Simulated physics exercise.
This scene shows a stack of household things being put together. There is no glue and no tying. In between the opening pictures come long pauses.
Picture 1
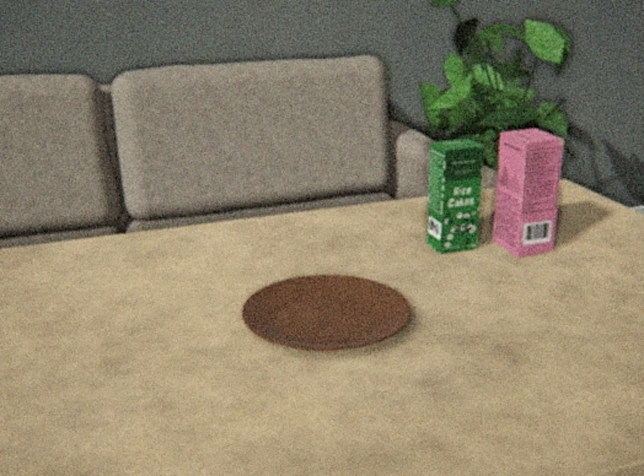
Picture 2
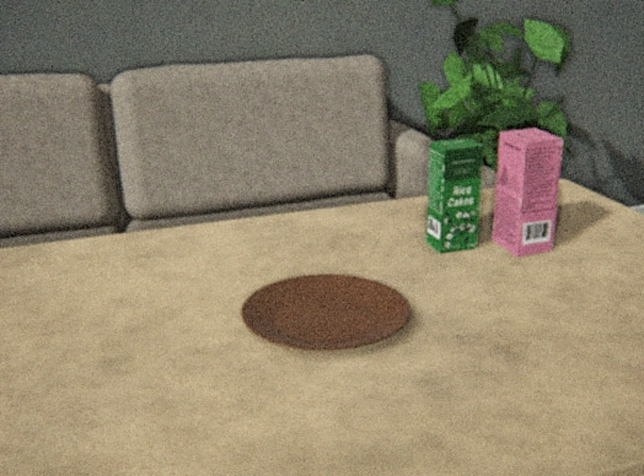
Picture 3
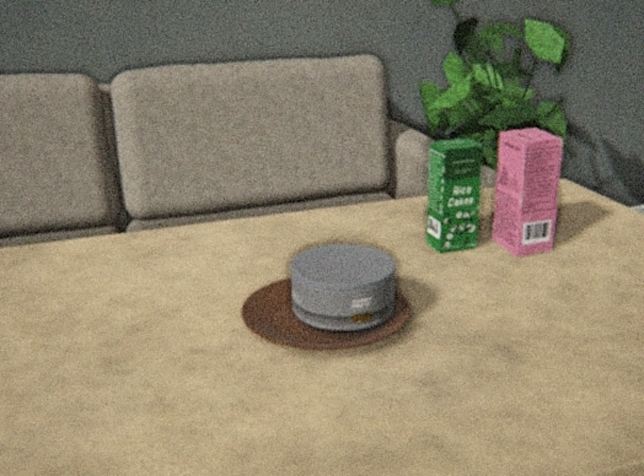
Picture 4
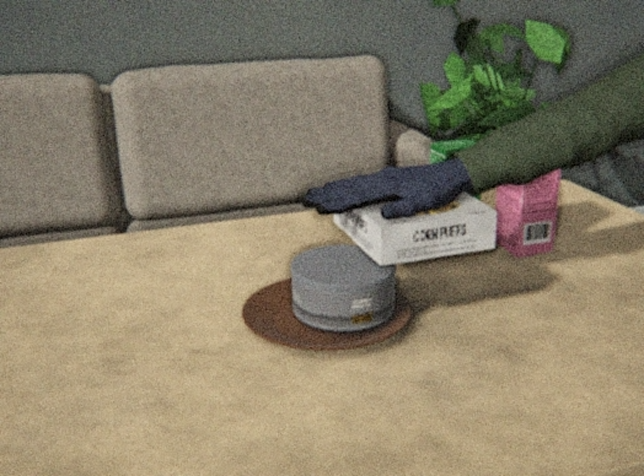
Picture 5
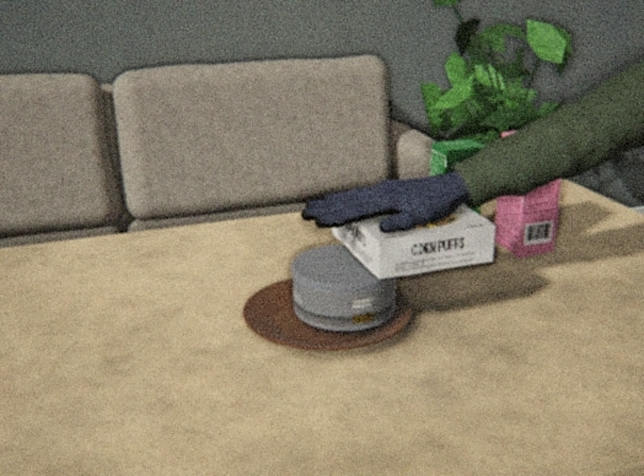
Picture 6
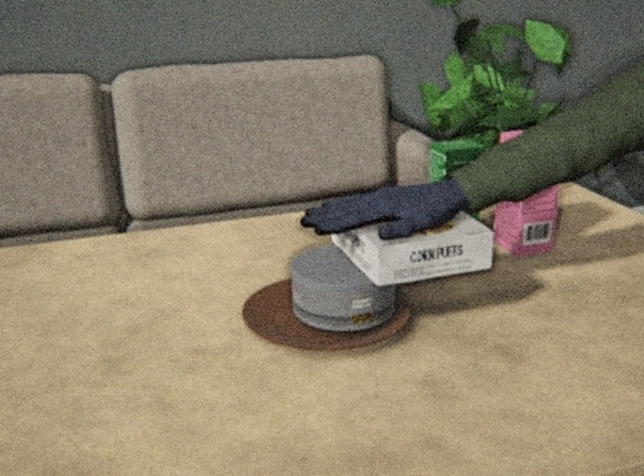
At the start, a brown plate lies on a table beside a green carton and a pink box, and then a round grey tin appears on the plate. A gloved hand reaches in from the right, holding a white packet, and lowers it slightly beside the tin's upper edge.
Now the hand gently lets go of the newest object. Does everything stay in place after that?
No, something drops.
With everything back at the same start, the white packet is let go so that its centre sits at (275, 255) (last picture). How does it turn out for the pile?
The pile then goes over.
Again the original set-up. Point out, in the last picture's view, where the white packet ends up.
Around (415, 258).
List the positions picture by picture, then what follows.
In the first picture, the last thing is not in view yet; brown plate (326, 315).
In the second picture, the last thing is not in view yet; green carton (454, 196).
In the third picture, the last thing is not in view yet.
In the fourth picture, on its way; white packet (411, 217).
In the fifth picture, on its way; white packet (409, 230).
In the sixth picture, in place under the hand; white packet (408, 236).
Then, 0.40 s past the last view, white packet now fallen.
Then, 1.70 s past the last view, nothing new.
Finally, fallen, white packet; the other 4 still in place. Final places as the last picture's camera would see them, white packet near (415, 257). The pile comes apart.
